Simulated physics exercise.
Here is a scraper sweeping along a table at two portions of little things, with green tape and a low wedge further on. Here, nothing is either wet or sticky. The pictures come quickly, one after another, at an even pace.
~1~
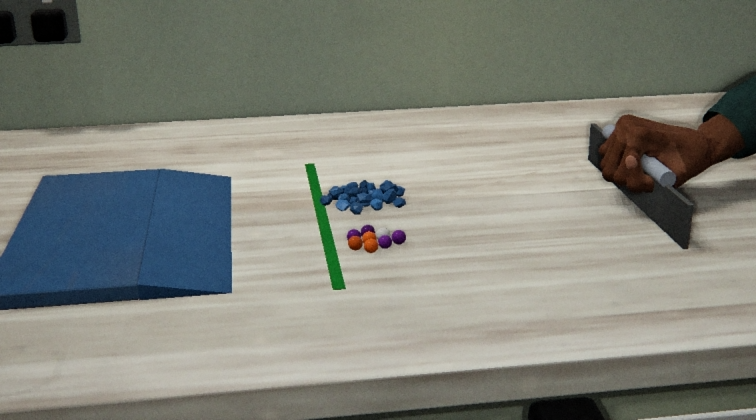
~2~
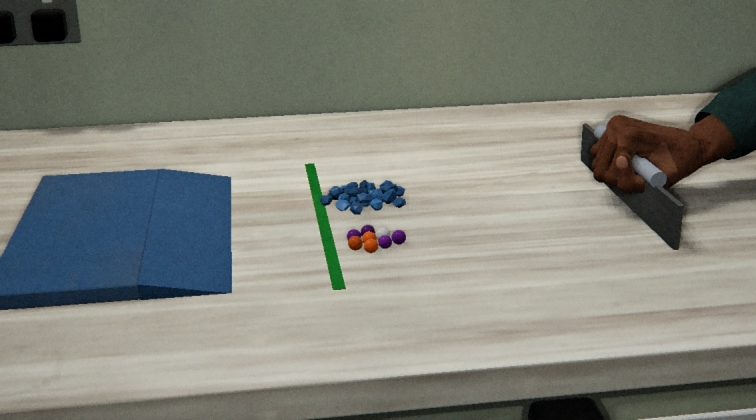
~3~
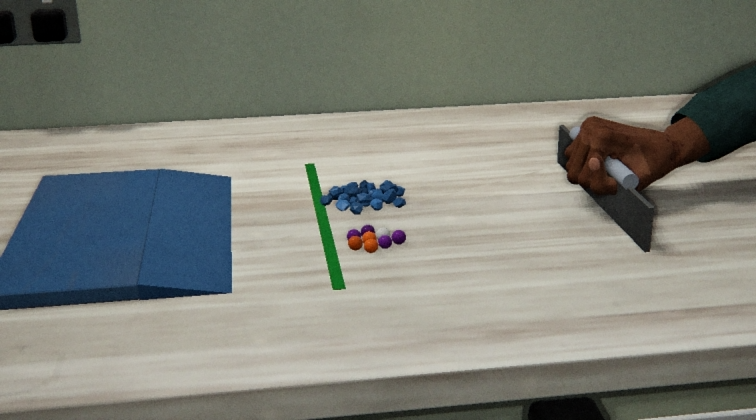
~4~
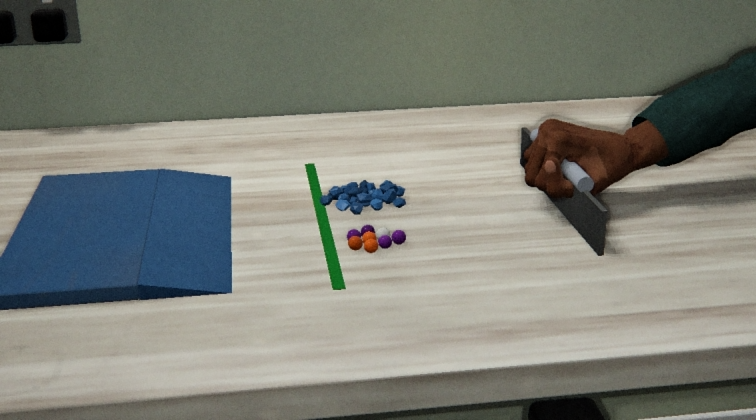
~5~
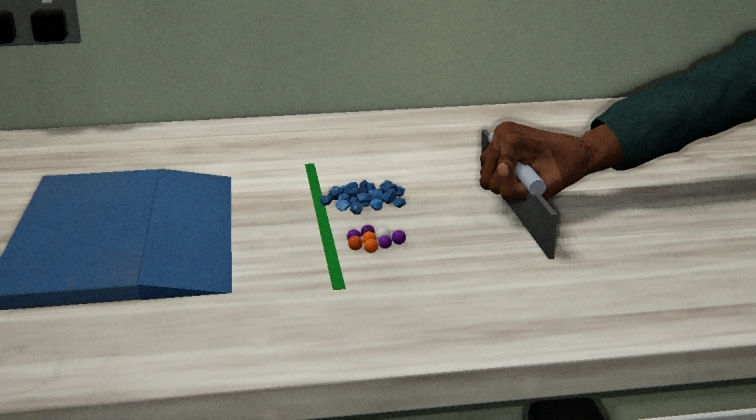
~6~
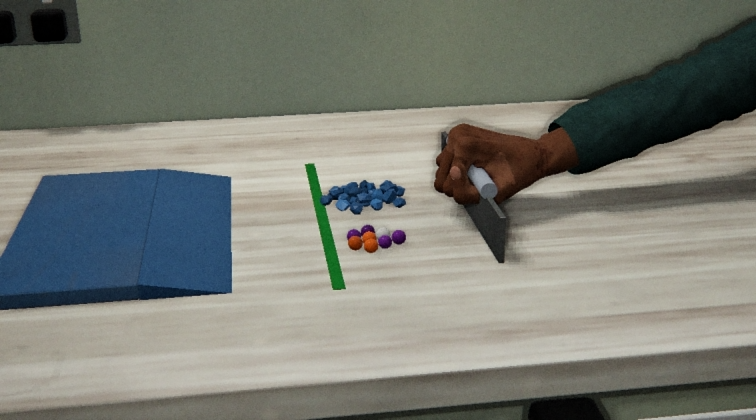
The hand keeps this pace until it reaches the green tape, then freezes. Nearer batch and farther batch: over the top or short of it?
Nearer batch over, farther batch short.
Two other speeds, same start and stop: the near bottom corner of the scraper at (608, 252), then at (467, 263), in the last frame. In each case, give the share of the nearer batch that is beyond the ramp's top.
Roughly 0 percent in the first try and roughly 100 percent in the second.
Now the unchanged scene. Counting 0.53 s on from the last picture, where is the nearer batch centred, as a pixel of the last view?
(115, 240), roughly.
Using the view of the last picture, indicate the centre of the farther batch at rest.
I'd say somewhere about (232, 209).
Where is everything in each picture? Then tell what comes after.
Scraper at (680, 218), at rest; green tape at (311, 169); top of the ramp at (139, 275); nearer batch at (369, 239), a few gumballs; farther batch at (361, 194), some aquarium stones, in the first picture.
Scraper at (671, 219); farther batch at (361, 194), in the second picture.
Scraper at (642, 221); nearer batch at (369, 239), in the third picture.
Scraper at (596, 224); farther batch at (361, 194), in the fourth picture.
Scraper at (547, 228); nearer batch at (369, 239), in the fifth picture.
Scraper at (497, 231); green tape at (311, 169); top of the ramp at (139, 275); nearer batch at (369, 239); farther batch at (361, 194), in the sixth picture.
Then, 0.11 s after the last picture, scraper still moving, near (383, 175); nearer batch all short of the ramp; farther batch all short of the ramp.
Then, 0.25 s after the last picture, scraper stopped at the green tape; nearer batch all short of the ramp; farther batch all short of the ramp.
Then, 0.53 s after the last picture, scraper stopped at the green tape; nearer batch most past the top, about a quarter on the ramp; farther batch about a quarter on the ramp, most short of the ramp.
By the end, scraper stopped at the green tape; nearer batch all past the top; farther batch none past the top, about a quarter on the ramp, most short of the ramp.
